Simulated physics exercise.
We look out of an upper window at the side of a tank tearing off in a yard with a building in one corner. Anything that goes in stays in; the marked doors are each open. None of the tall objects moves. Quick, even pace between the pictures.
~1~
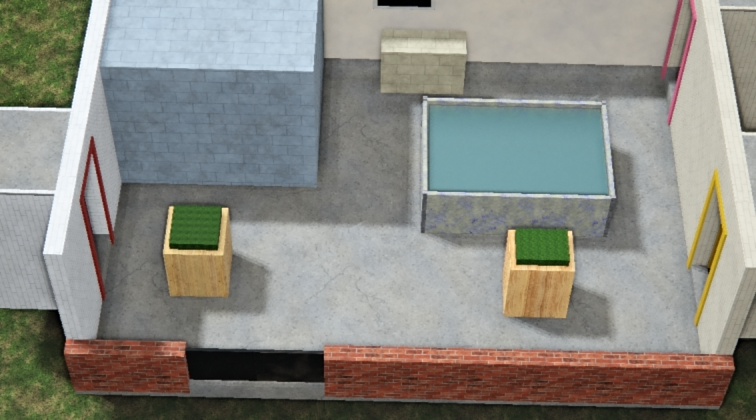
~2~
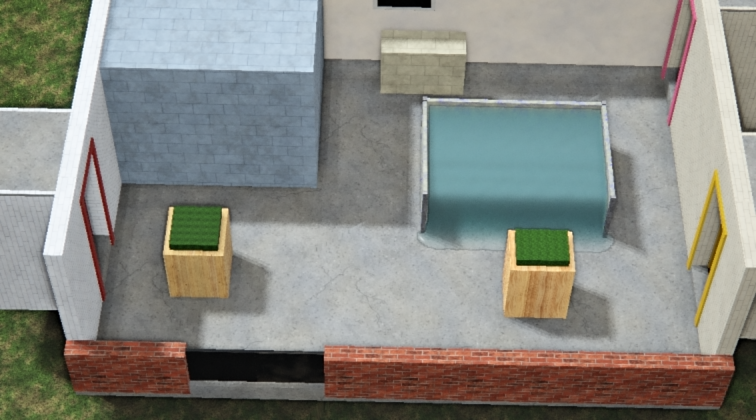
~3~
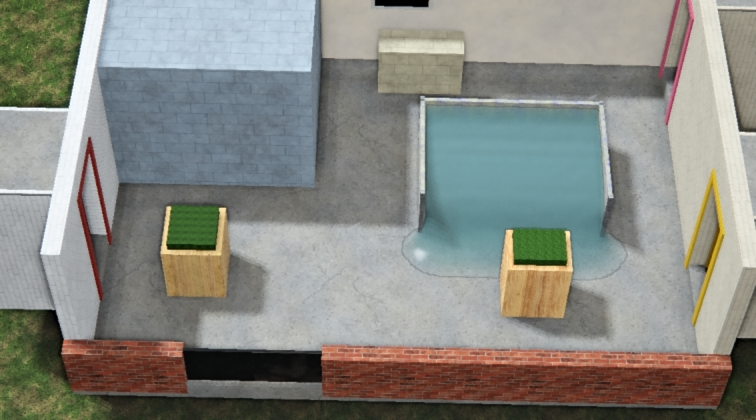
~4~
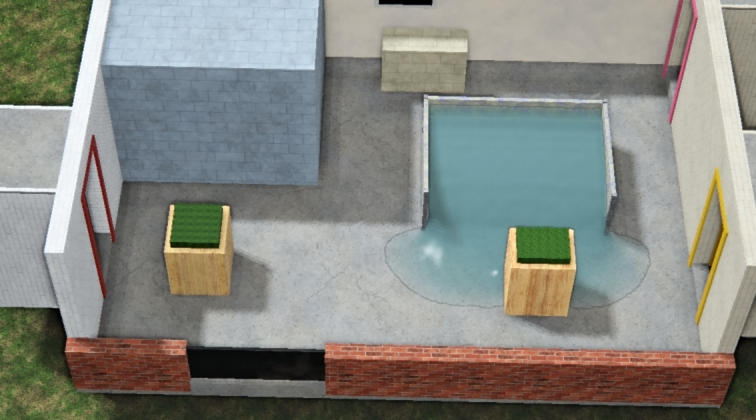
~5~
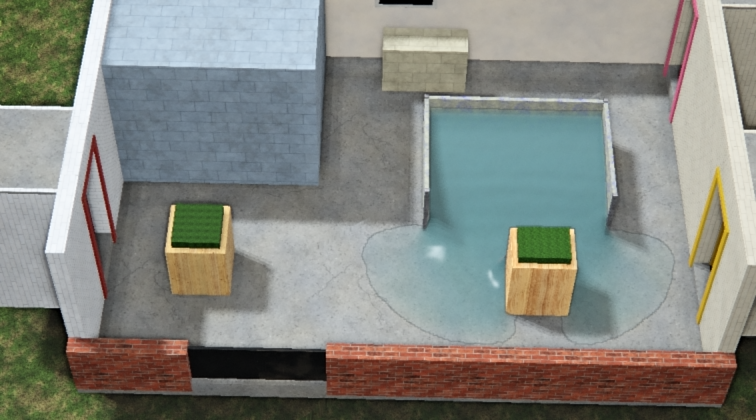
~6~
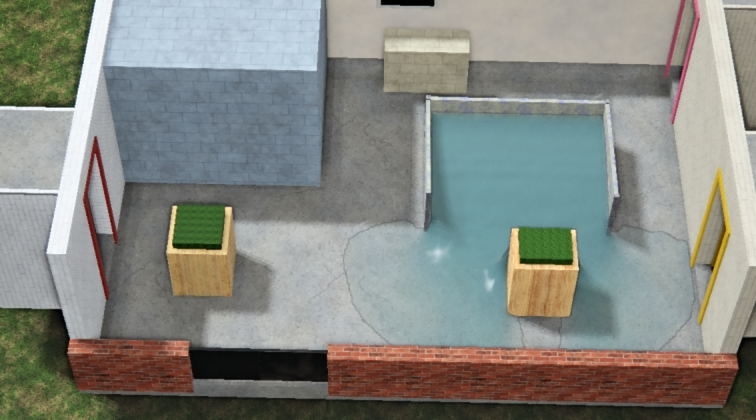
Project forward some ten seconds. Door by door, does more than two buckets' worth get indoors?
Door by door: Pink door - no; red door - no; yellow door - yes.
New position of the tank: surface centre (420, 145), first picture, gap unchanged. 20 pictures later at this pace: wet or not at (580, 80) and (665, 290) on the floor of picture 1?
Spared, soaked.
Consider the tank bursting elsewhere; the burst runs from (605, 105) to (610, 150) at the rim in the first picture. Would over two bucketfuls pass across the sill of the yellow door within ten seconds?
Note: Yellow door admits less.
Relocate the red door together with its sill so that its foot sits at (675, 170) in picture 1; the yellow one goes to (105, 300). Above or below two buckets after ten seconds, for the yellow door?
Note: Yellow door lets too much through.
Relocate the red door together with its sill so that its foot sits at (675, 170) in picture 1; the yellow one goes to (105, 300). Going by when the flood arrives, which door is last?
Result: The one in pink.
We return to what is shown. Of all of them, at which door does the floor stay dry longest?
The one in pink.
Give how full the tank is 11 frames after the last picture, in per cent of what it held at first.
About 28 per cent.
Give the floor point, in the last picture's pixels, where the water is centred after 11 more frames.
I'd place it roughly at (502, 278).
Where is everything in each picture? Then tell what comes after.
The first picture shows the open tank at (516, 150) is whole and still.
In the second picture, water pours out at (515, 221) and has run to (611, 238).
In the third picture, water pours out at (513, 222) and has run to (618, 257).
In the fourth picture, the front is at (639, 272), out from the gap at (516, 222).
In the fifth picture, water pours out at (517, 222) and has run to (656, 302).
In the sixth picture, water pours out at (518, 223) and has run to a hidden place.
A moment on, water covers 35 % of the floor; the pink door not reached, the red door not reached, the yellow door wet at the sill, nothing in.
Next, water covers 45 % of the floor; the pink door not reached, the red door not reached, the yellow door over two buckets in.
Then, water covers 60 % of the floor; the pink door not reached, the red door wet at the sill, nothing in, the yellow door far over two buckets in.
Later, water covers 80 % of the floor; the pink door wet at the sill, nothing in, the red door wet at the sill, nothing in, the yellow door far over two buckets in.
In the end, water covers 95 % of the floor; the pink door wet at the sill, nothing in, the red door wet at the sill, nothing in, the yellow door far over two buckets in.
